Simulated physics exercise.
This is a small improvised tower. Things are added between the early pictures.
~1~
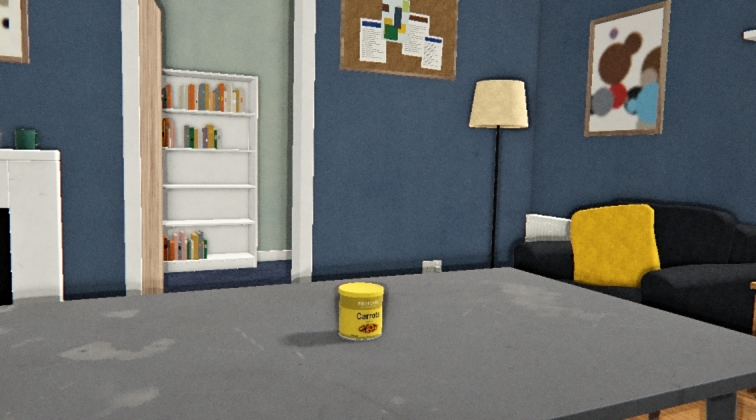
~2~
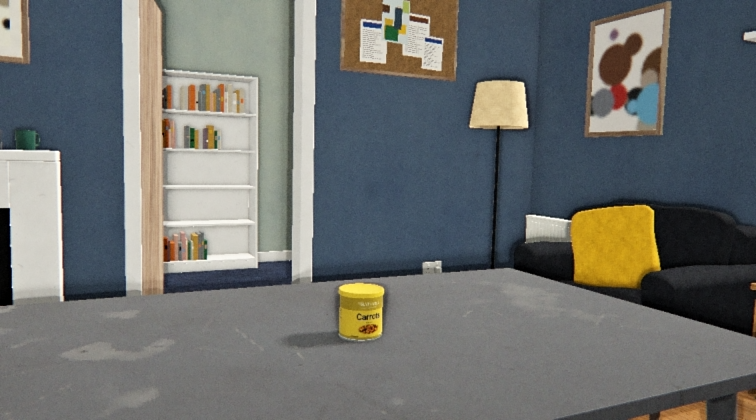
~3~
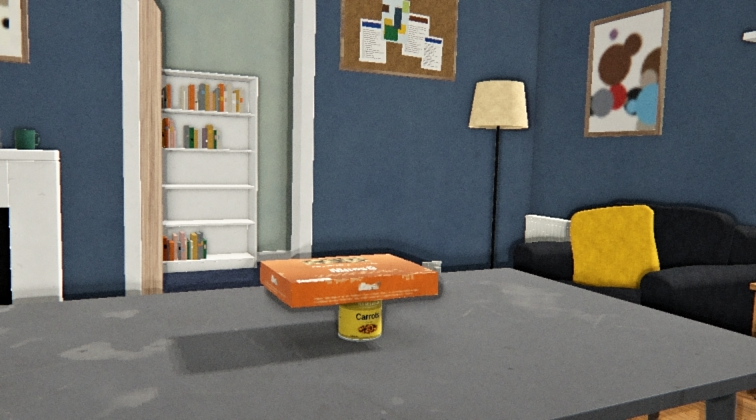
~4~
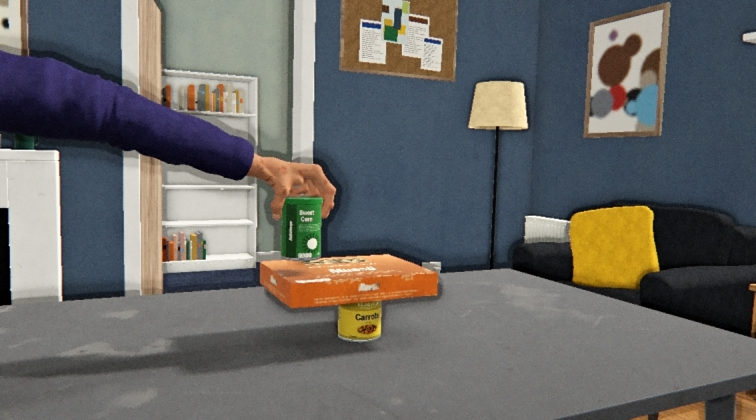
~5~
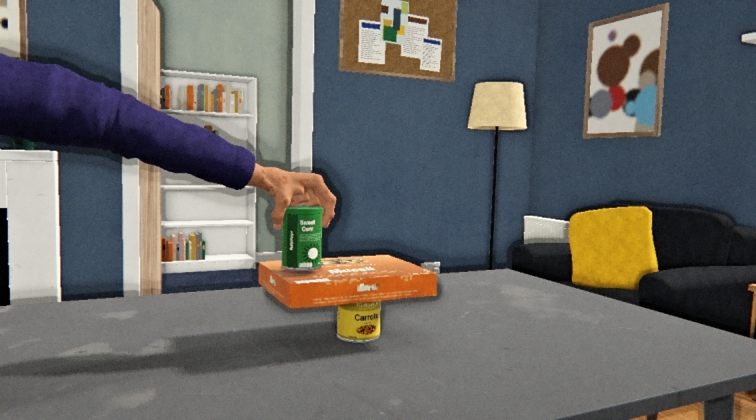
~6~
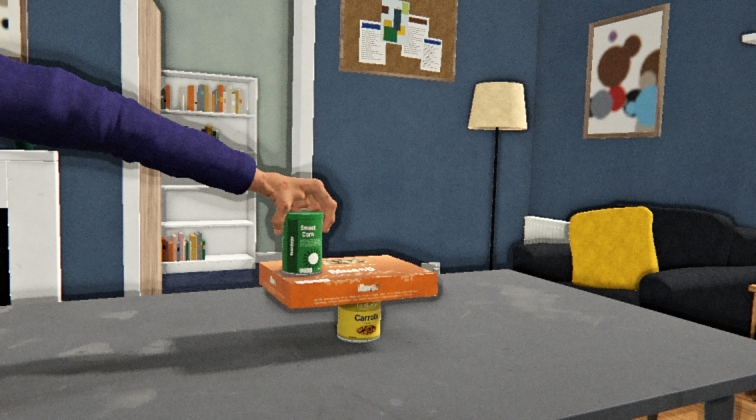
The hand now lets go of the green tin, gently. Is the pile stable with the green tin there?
Outcome: The stack comes apart.
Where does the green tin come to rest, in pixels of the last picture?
At about (223, 323).
Then, 0.30 s later than the last frame, green tin now fallen; orange packet tilted by 20°.
Then, 0.50 s later than the last frame, orange packet tilted by 47°.
Then, 0.60 s later than the last frame, orange packet tilted by 36°.
Then, 1.20 s later than the last frame, as before.
When it is over, fallen, green tin; lying over in the stack, orange packet; yellow tin as before. End places, in pixels of the last picture, green tin near (223, 323). The stack gives way.
